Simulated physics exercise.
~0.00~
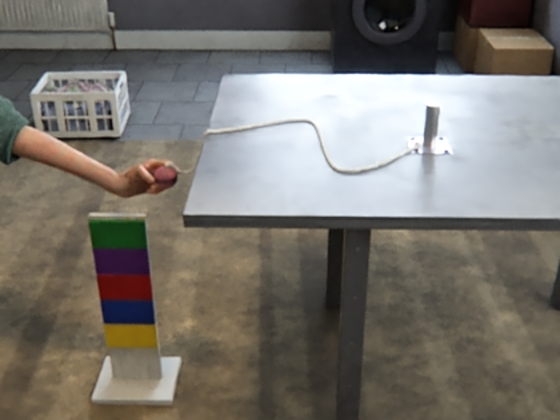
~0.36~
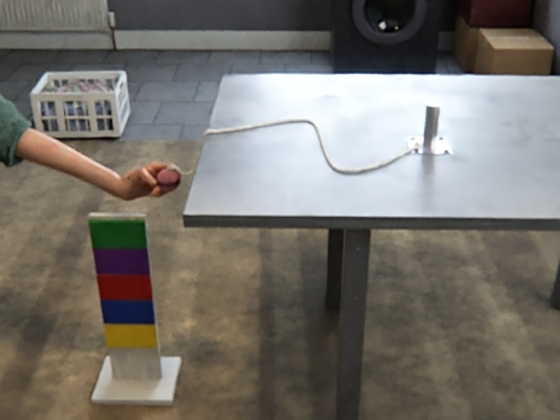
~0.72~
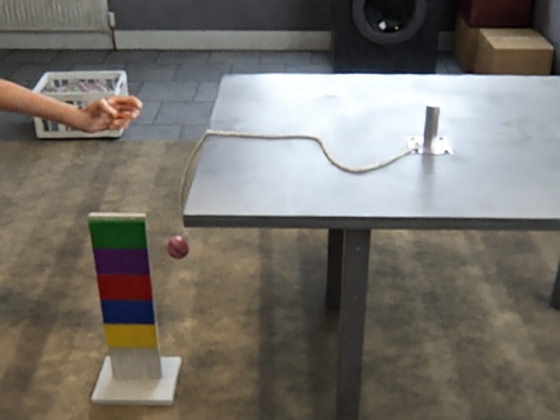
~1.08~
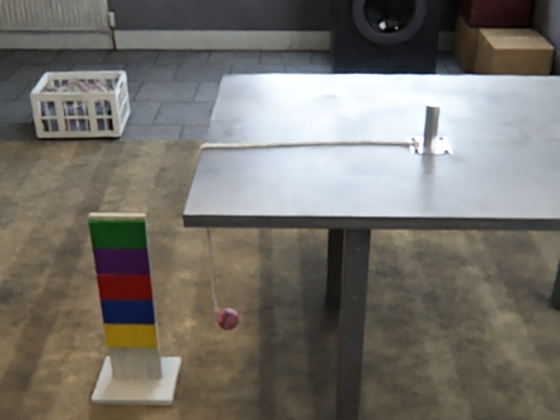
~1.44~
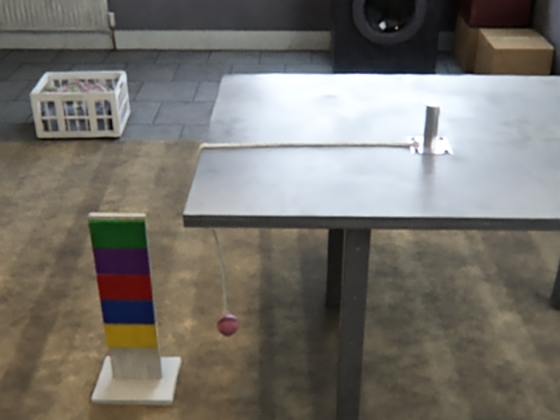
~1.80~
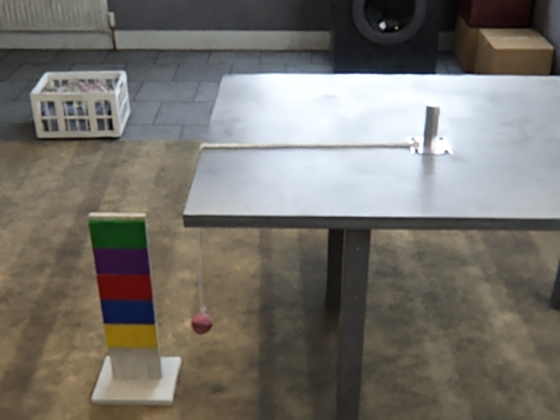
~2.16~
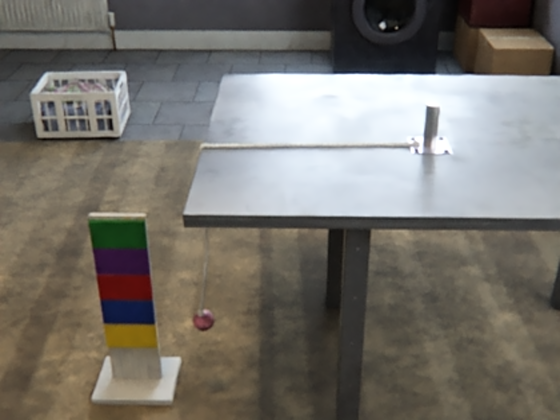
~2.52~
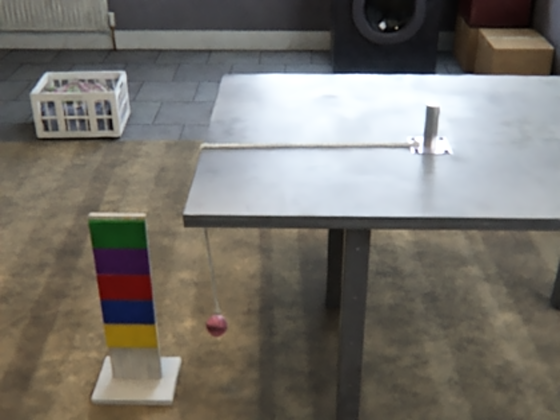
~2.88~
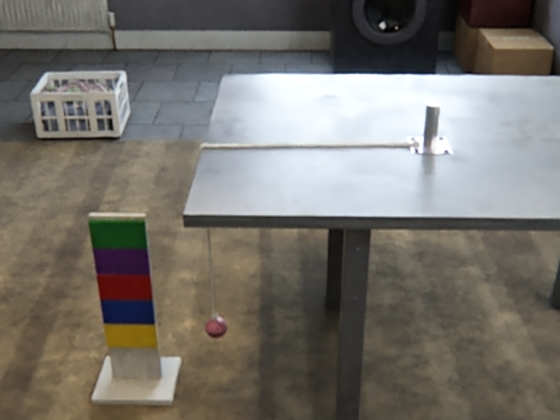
The clip shows a hand releasing a pink ball on a cord beside a table edge, next to a board with five coloured bands; the ball drops, the cord pulls straight across the tabletop, and the ball sways slightly before hanging level with the blue band.
